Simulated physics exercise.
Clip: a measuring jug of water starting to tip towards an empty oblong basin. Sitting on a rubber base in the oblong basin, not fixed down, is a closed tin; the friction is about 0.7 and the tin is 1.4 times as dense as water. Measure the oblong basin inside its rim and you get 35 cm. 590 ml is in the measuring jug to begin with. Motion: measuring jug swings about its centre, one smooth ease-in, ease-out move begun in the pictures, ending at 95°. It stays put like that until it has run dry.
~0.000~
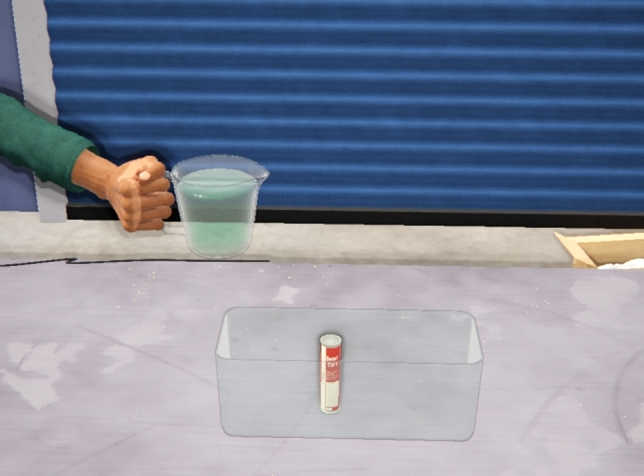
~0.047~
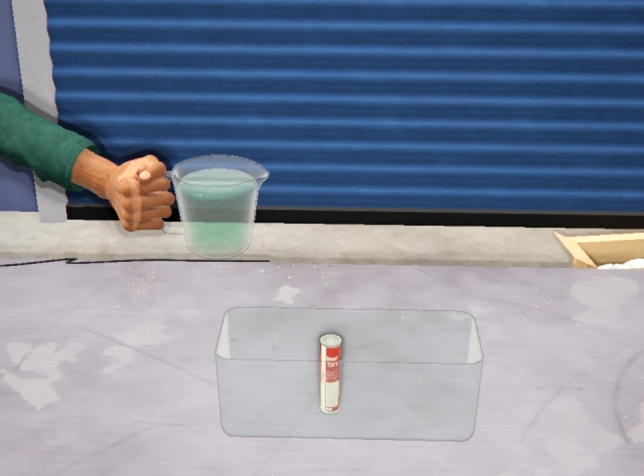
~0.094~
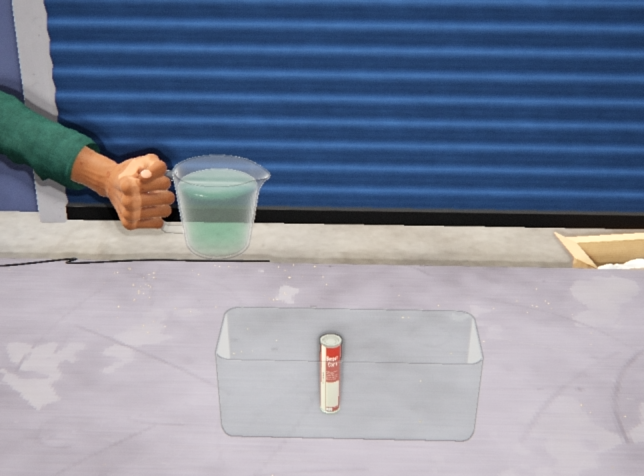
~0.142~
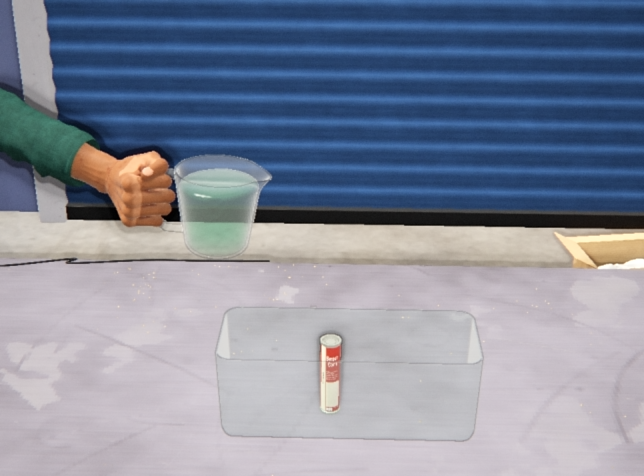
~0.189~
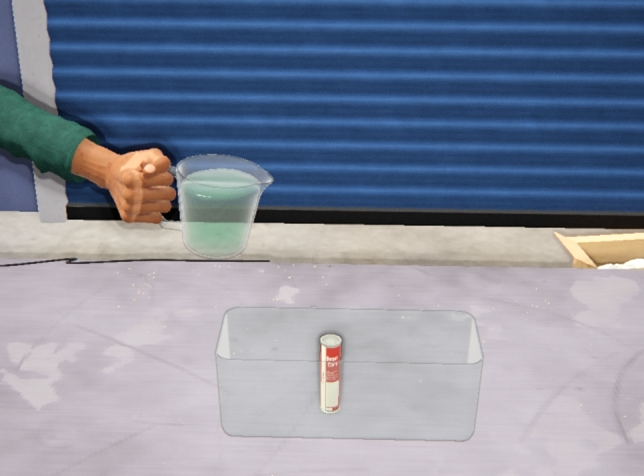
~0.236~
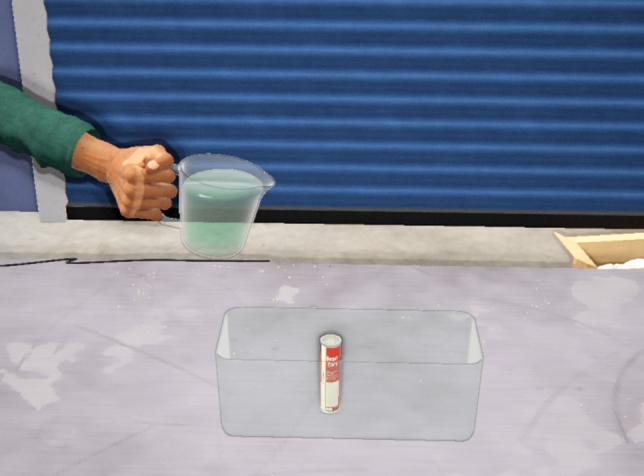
A hand in a green sleeve slowly tilted a clear jug of greenish water slightly to the right, while a small red and white tin stood still in a clear, empty oblong basin.
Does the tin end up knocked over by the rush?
Yes.
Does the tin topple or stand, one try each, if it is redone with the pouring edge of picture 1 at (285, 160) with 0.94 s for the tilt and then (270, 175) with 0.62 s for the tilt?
Trial 1 - tin stays standing; trial 2 - tin tips.
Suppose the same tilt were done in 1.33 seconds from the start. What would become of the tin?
Then the tin tumbles.
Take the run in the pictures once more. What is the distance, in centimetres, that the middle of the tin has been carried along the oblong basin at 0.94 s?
Around 0 centimetres.
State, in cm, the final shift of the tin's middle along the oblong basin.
Looks like roughly 7.5 cm in total.
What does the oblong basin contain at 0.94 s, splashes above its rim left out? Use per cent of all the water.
Near 48 per cent of the total.
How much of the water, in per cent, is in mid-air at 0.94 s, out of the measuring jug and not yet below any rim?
It comes to some 26 percent of the total.
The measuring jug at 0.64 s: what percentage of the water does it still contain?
Close to 78 percent of the liquid remains at that time.
Then, 0.64 s in, the tilt is 60° and 78 per cent is still to pour; the tin stands where it began.
Then, 0.94 s in, the tilt is 90° and 27 per cent is still to pour; the tin stands where it began.
Then, 1.26 s in, the tilt is 95° and 3 per cent is still to pour; the tin leans 15°.
Then, 1.60 s in, the tilt is 95° and 0 per cent is still to pour; the tin lies on its side.
Finally, the tin lies on its side.
